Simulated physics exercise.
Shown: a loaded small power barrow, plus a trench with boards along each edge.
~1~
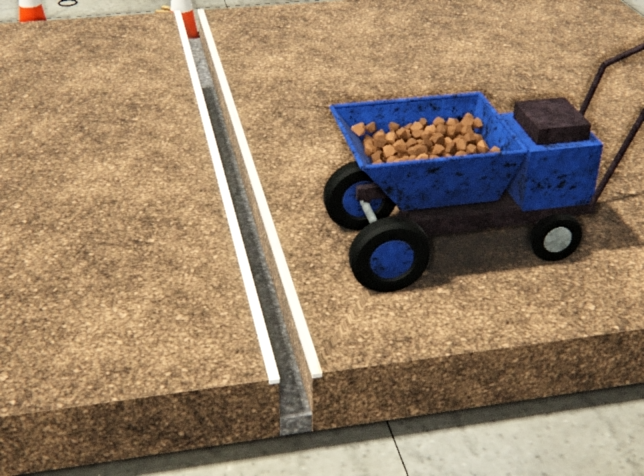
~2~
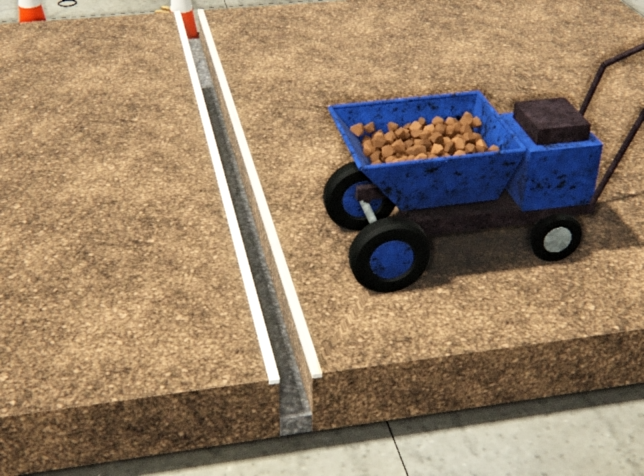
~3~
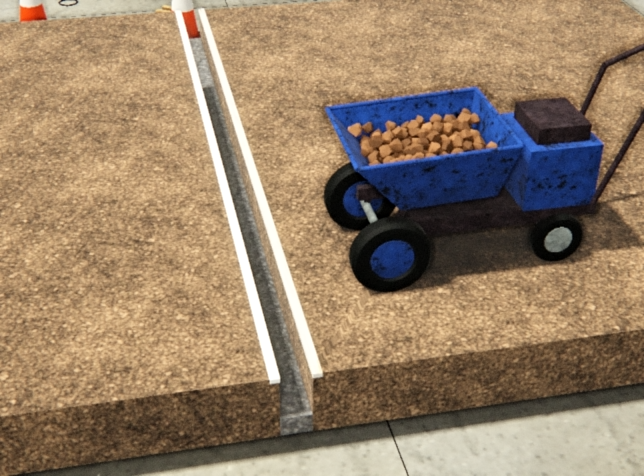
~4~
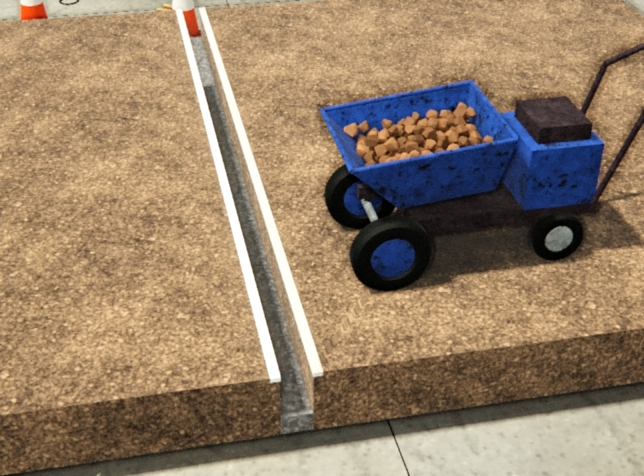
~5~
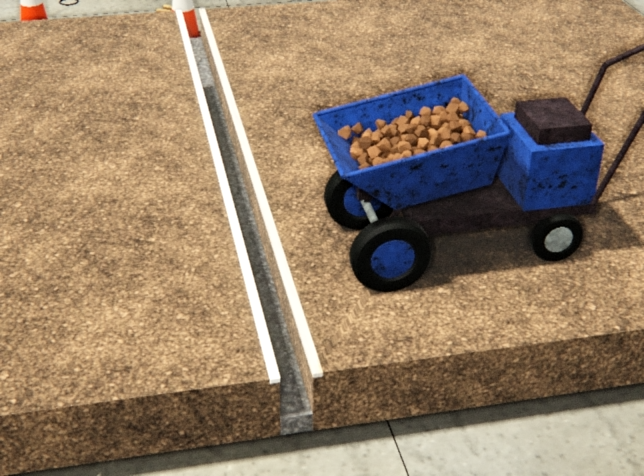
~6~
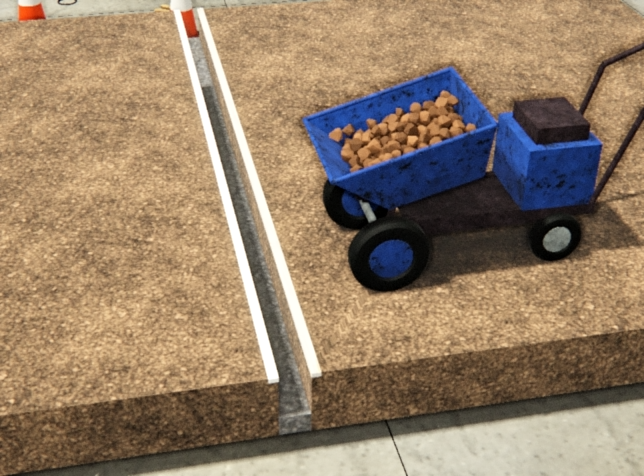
On a flat bed of brown soil beside a narrow trench edged with white boards, a blue power barrow loaded with brown clods stands still while its skip gradually tilts forward to the left, the load staying inside.
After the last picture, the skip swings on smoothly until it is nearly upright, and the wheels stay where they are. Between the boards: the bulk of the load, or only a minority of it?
Only a minority of it.
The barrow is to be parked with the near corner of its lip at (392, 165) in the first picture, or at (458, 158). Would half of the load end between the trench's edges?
First: The bulk of it. Second: A minority of it.
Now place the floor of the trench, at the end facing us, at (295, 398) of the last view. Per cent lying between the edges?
The share comes to around 30 percent.
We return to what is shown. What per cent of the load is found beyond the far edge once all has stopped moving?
Result: Some 65 % of the load.
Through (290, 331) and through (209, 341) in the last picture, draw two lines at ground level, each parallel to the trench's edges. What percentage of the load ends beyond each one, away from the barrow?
First 90 in a hundred, second 30 in a hundred.
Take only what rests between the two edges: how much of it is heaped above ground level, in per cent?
Around 0 per cent.
Soon, skip tipped steeply; all in the skip.
A while on, skip tipped steeply; most in the skip; a stray few in or heaped over the trench; about a quarter beyond it; a stray few falling.
Towards the end, skip tipped right over; a small part in the skip; about a third in or heaped over the trench; about two thirds beyond it.
Finally, skip tipped right over; about a third in or heaped over the trench; about two thirds beyond it.
